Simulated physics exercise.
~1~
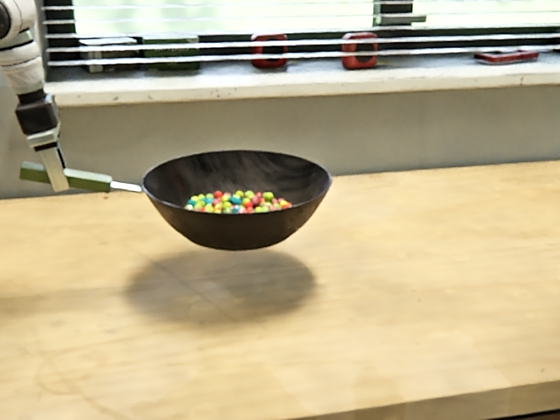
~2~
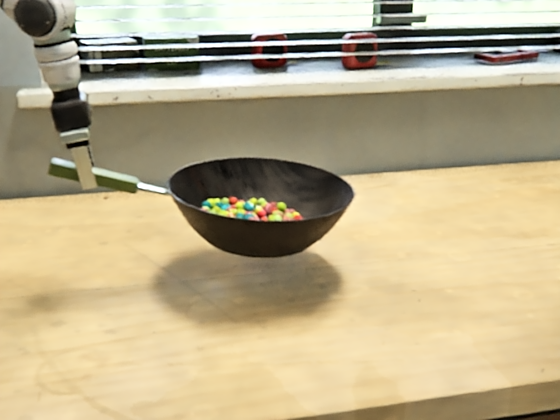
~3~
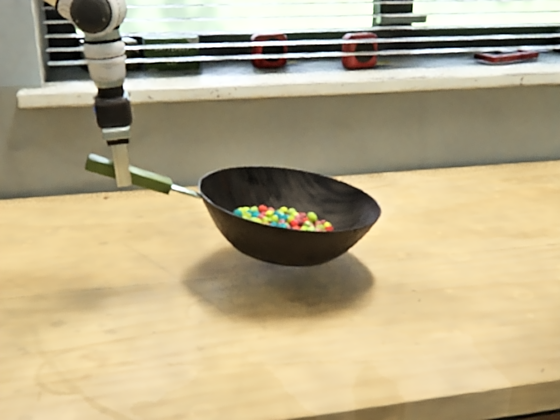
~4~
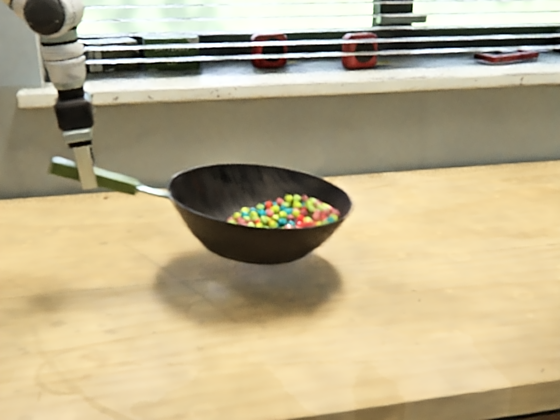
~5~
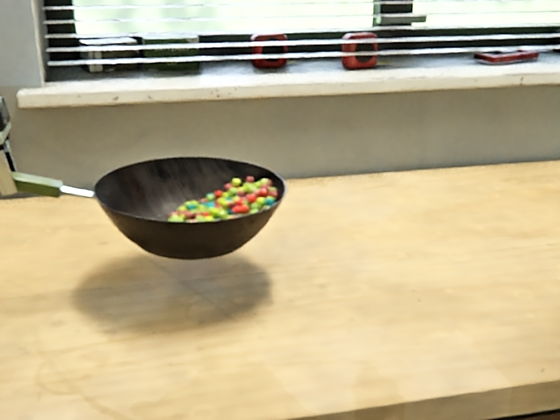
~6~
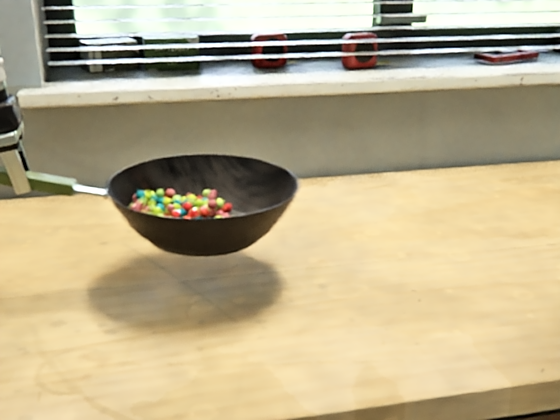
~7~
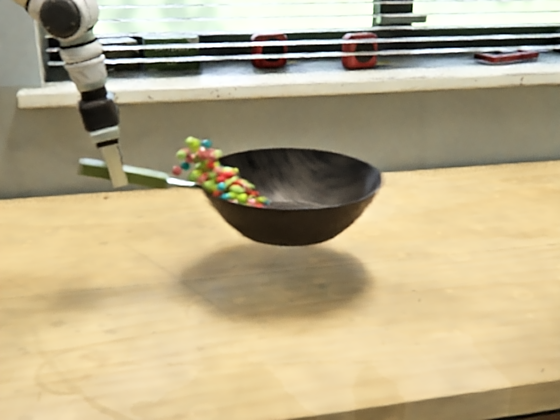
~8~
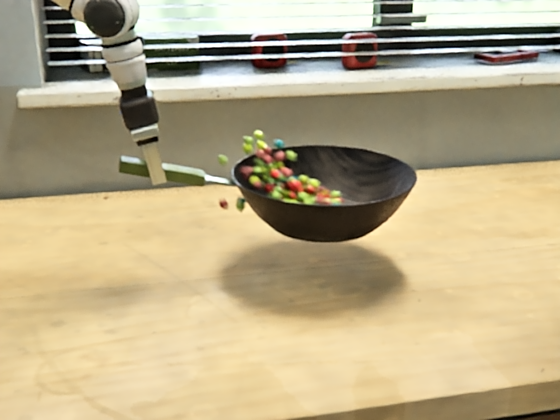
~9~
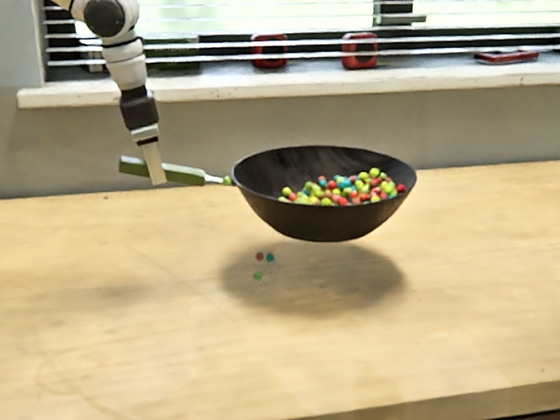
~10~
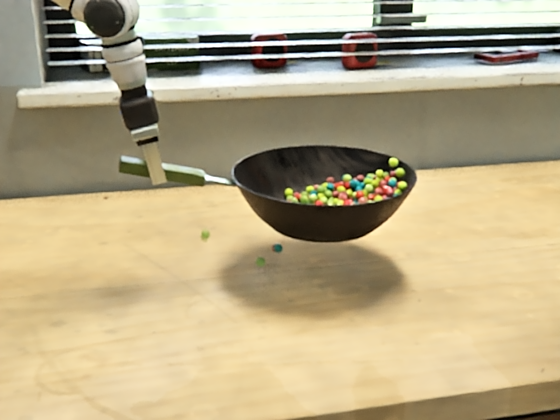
A robot arm grips the green handle of a dark wok full of small, colourful round sweets and holds it above a wooden table by a window. The arm carries the wok to the right, tipping it slightly, then levels it and draws it back left, where the sweets slide towards the far right side. It then moves the wok right again, and the sweets surge up the handle side, some leaping above the rim. A few spill over the edge as the rest tumble back. The wok stops, still holding nearly all the sweets, with a few strays below it.
